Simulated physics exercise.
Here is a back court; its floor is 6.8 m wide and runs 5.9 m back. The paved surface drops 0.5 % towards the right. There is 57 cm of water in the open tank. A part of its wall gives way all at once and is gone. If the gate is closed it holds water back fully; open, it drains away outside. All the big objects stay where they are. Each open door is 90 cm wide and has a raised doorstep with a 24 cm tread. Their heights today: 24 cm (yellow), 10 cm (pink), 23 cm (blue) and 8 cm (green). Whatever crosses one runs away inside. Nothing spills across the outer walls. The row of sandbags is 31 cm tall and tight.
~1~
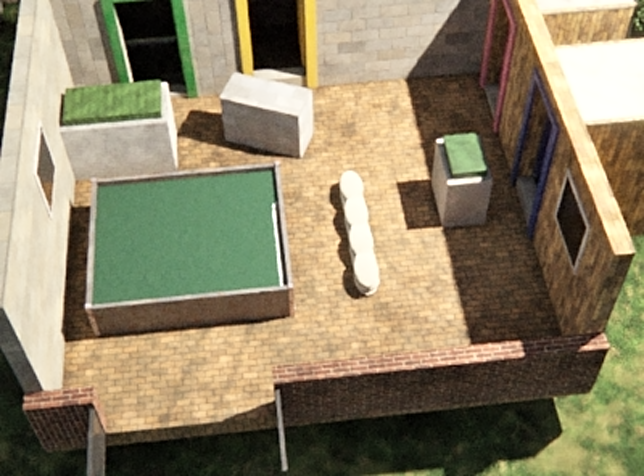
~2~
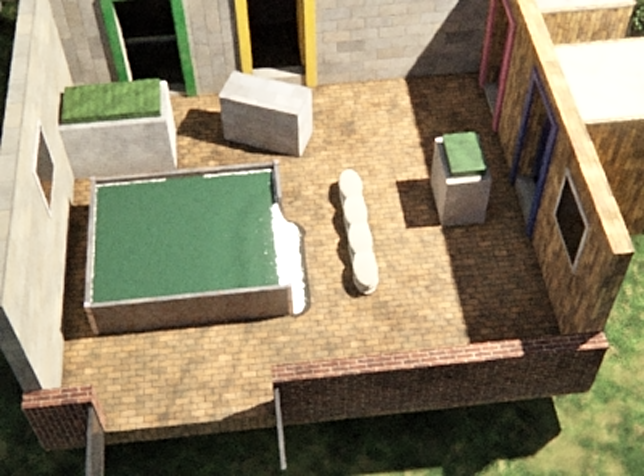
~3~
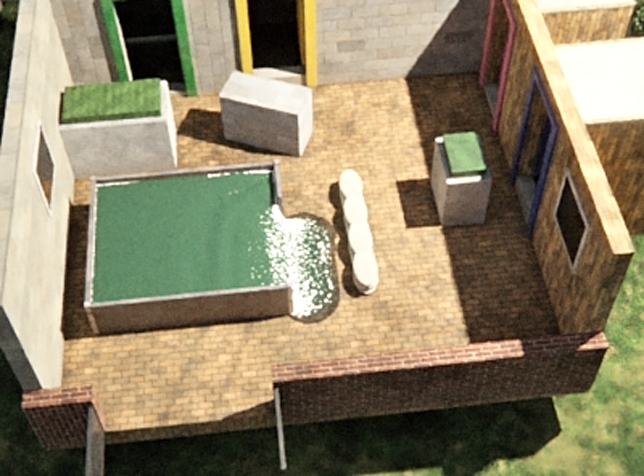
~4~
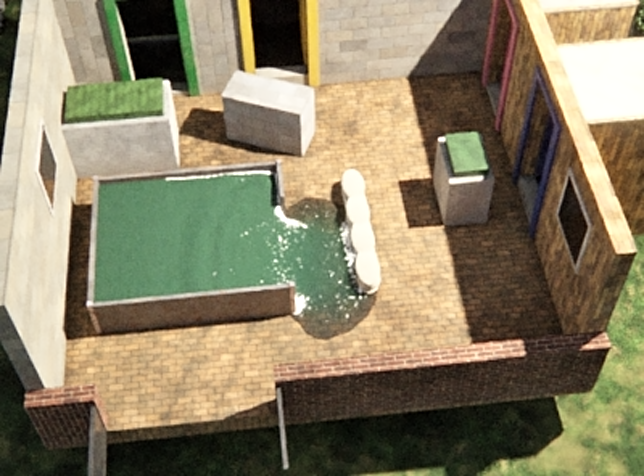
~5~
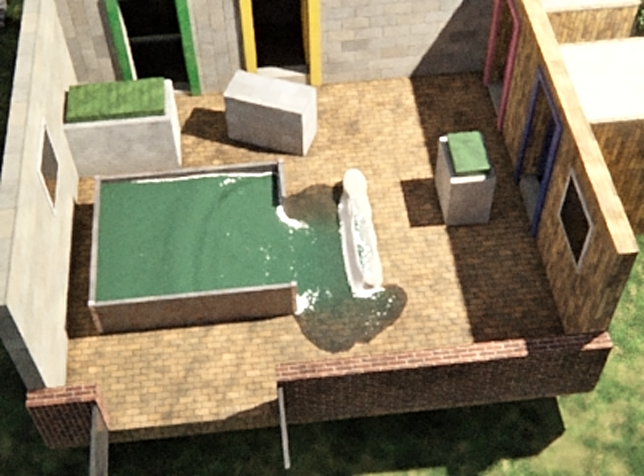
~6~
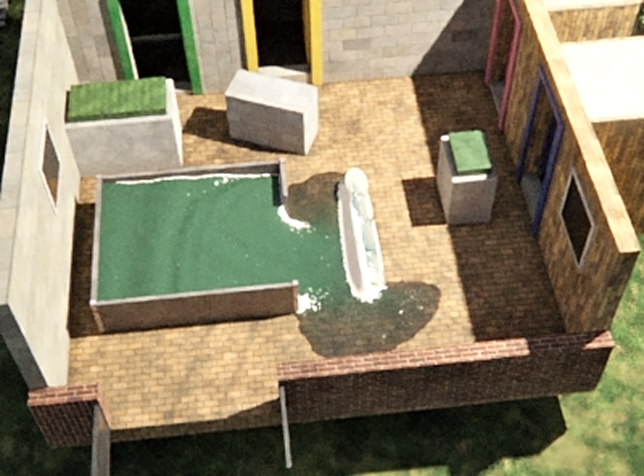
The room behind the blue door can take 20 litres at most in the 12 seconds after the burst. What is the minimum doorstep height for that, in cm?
It would have to be roughly 8 cm high.
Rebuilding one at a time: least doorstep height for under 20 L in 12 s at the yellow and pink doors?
Roughly 8.5 cm at yellow and 15 cm at pink.
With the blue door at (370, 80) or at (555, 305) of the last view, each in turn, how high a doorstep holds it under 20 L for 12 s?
About 13.0 and 21 cm.
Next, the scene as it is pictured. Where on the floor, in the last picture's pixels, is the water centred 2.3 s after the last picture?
At about (293, 260).
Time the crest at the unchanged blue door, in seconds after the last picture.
Around 11.5 s.
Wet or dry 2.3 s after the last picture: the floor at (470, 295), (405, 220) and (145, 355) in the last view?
In turn: Wet, flooded, dry.
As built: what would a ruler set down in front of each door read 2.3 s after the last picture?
Depths in cm: Yellow 4, pink 0, blue 2, green 0.
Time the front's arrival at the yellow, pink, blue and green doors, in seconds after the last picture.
Arrival: Yellow 1.8 s, pink 2.8 s, blue 2.2 s, green 2.4 s.
Then, 0.7 s after the last picture water covers 25 % of the floor, deepest (46 cm) near (349, 267); it has not reached the blue door.
Then, 2.3 s after the last picture water covers 60 % of the floor, deepest (36 cm) near (565, 355); 2 cm at the blue door, 0 litres in over its 23 cm doorstep.
Then, 11.3 s after the last picture water covers 95 % of the floor, deepest (14 cm) near (487, 179); 13 cm at the blue door, 0 litres in over its 23 cm doorstep.
At the blue door as built, the water peaked near 13 cm, 11.3 s after the last picture.
With a doorstep of 7 cm, 33 litres would have come in within the 12 s; with 9.5 cm, 9 litres. So under 20 litres takes about 8 cm.
